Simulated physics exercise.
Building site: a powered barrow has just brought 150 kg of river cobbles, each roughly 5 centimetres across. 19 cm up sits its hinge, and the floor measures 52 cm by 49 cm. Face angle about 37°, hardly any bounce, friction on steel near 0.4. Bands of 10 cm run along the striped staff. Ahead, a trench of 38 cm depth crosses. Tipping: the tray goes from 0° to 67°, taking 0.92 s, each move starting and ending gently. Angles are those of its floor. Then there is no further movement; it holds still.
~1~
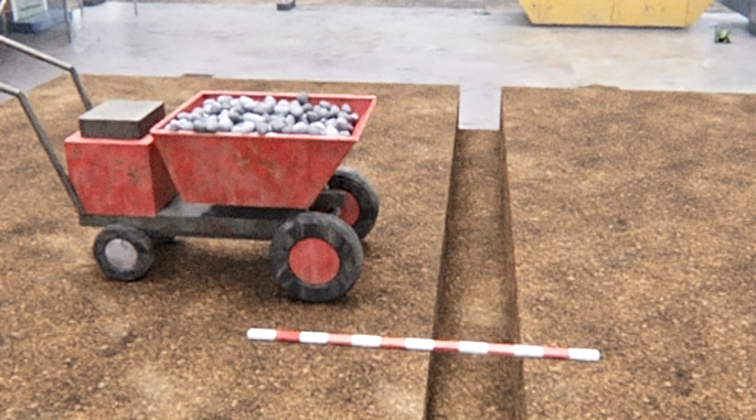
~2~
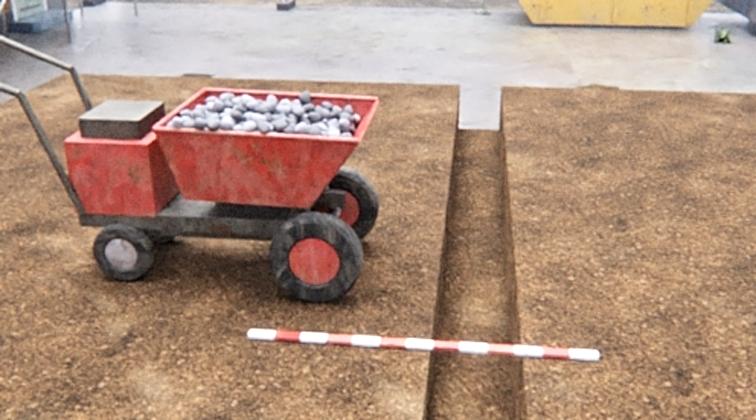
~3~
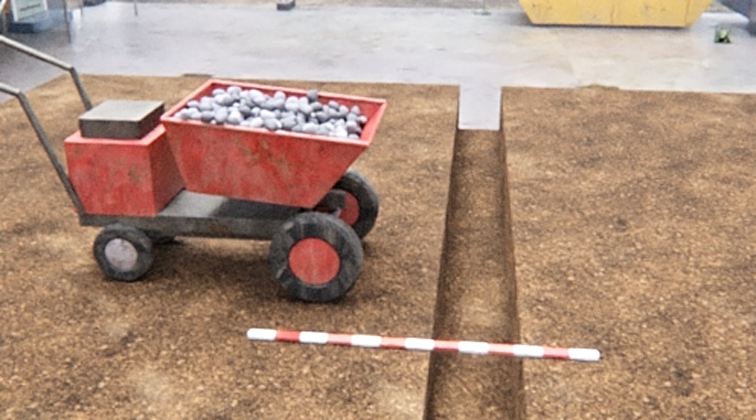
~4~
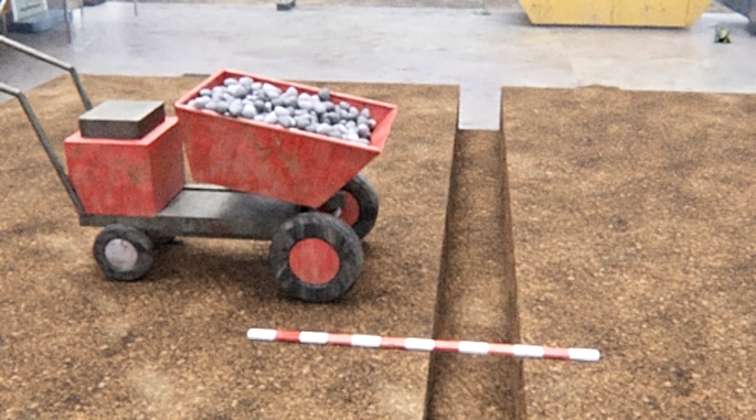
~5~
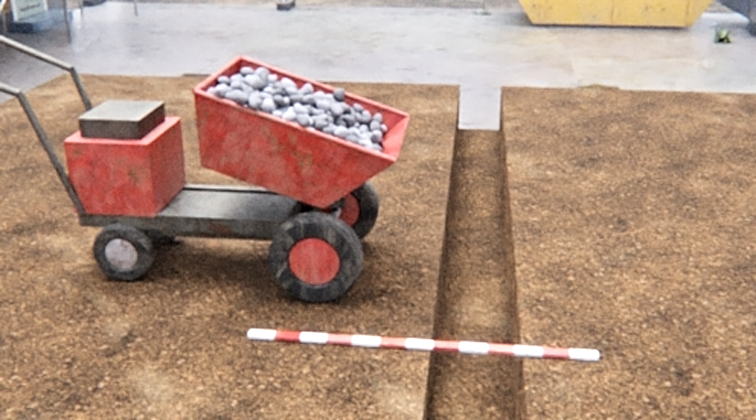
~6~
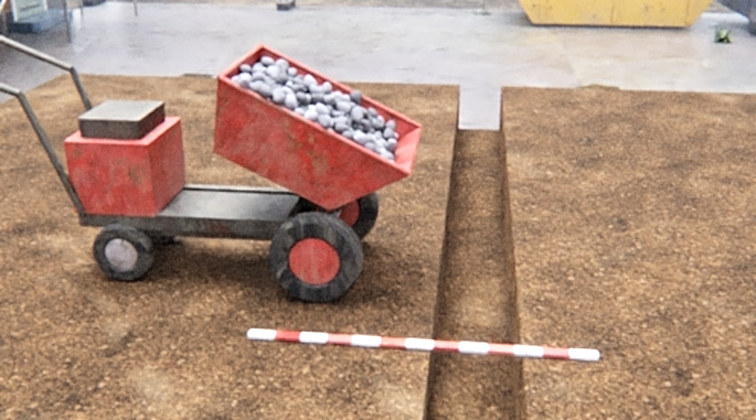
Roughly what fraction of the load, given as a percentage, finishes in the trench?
Some 69 per cent of the stones.
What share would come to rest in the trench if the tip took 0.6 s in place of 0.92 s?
Near 60 per cent.
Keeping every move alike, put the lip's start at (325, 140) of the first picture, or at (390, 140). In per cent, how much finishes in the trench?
I'd say some 85 per cent and some 45 per cent.
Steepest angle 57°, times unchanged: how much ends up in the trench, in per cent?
Then about 35 per cent.
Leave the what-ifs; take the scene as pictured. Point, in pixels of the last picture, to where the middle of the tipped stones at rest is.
About (488, 332).
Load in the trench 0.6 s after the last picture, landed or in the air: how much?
Some 25 per cent of the load by that point.
Then, 0.3 s after the last picture the floor is at 57°, 100 % in the tray; the foremost stones are at (442, 201).
Then, 0.6 s after the last picture the floor is at 67°, 72 % in the tray, 23 % in the trench, 5 % past the trench; the foremost stones are at (547, 274).
Then, 1.0 s after the last picture the floor is at 67°, 40 % in the tray, 40 % in the trench, 21 % past the trench; the foremost stones are at (679, 316).
Then, 2.9 s after the last picture the floor is at 67°, 10 % in the tray, 69 % in the trench, 21 % past the trench; the foremost stones are past the picture's edge.
